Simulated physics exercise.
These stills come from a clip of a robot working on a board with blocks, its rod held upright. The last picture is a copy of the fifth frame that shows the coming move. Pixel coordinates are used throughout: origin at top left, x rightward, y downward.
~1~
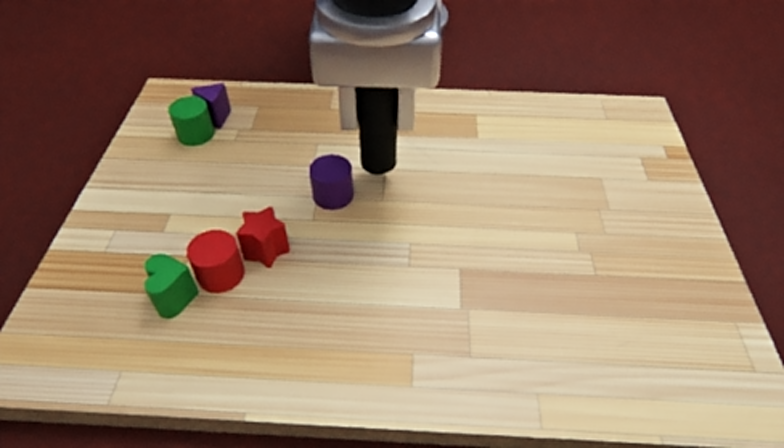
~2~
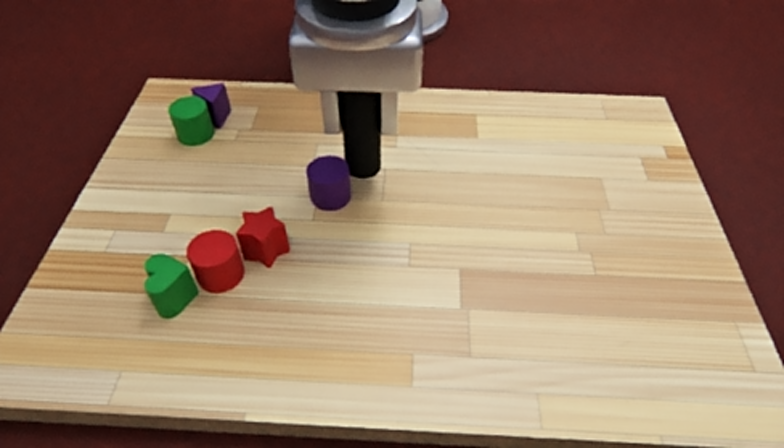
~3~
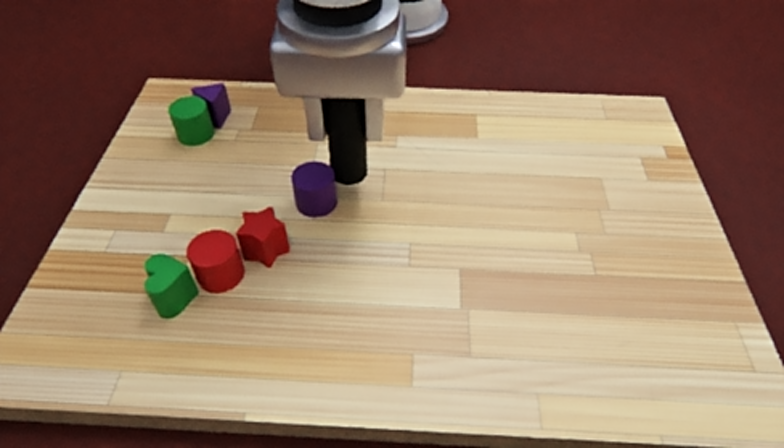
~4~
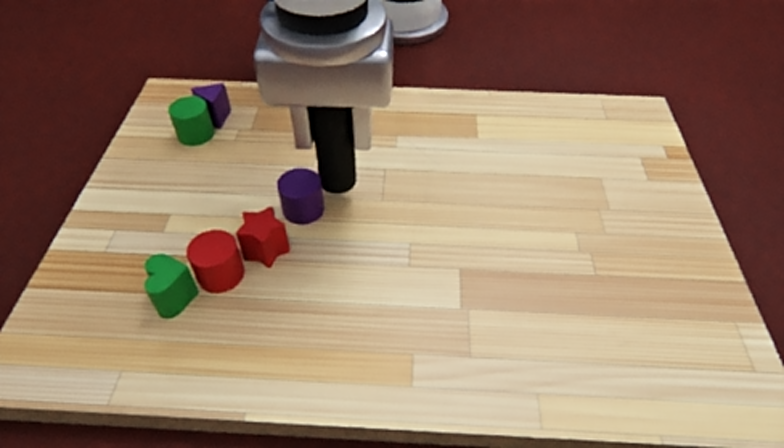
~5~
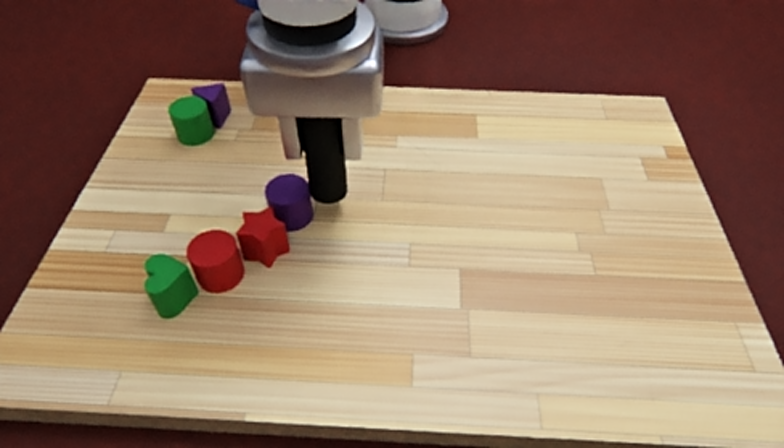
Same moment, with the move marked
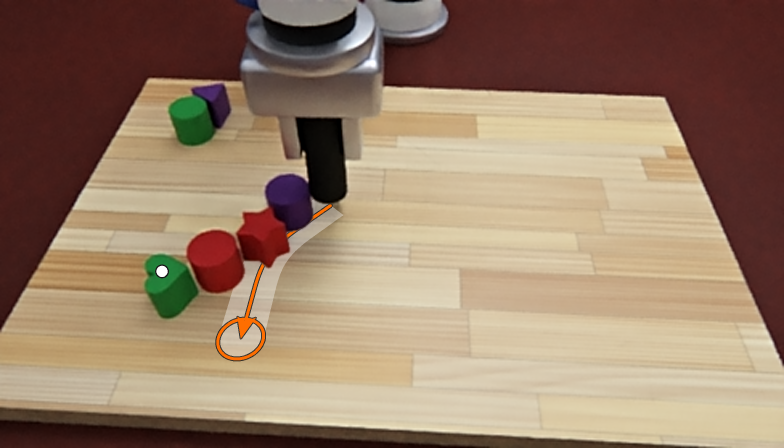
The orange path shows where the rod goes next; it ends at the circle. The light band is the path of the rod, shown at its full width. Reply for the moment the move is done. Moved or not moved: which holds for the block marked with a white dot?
It is carried off its spot.
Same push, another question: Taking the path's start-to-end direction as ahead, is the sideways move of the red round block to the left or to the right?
Slides right.
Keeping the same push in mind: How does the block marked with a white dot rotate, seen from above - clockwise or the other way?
Clockwise from above.
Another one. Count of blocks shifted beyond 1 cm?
I'd put the number at three or more.
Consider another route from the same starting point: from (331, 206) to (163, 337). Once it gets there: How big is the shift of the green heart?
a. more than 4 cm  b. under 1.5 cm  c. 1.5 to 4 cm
I choose a.
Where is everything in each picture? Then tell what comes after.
Tip of the rod (378, 163), middles of tops, green heart (162, 271), red round block (211, 247), red star-shaped block (260, 223), purple round block (330, 168), in the first picture.
Rod (363, 167), purple round block (328, 169), in the second picture.
Rod (349, 173), purple round block (313, 175), in the third picture.
Rod (338, 181), purple round block (299, 182), in the fourth picture.
Rod (329, 191), green heart (162, 271), red round block (211, 247), red star-shaped block (260, 223), purple round block (287, 188), in the fifth picture.
The line goes from (331, 206) via (286, 237) and (256, 282), ending at (241, 339); the dot is on the green heart.
What follows on the original path. One third of the way, rod (282, 224); red round block (207, 252); red star-shaped block (241, 225), turned 60° anticlockwise; purple round block (245, 196).
Two thirds of the way, rod (252, 268); green heart (120, 288), turned 50° clockwise; red round block (167, 283); red star-shaped block (207, 259), turned 45° anticlockwise; purple round block (244, 196).
At the end, rod (236, 325); green heart (107, 290), turned 55° clockwise; red round block (153, 290); red star-shaped block (205, 275); purple round block (244, 196).
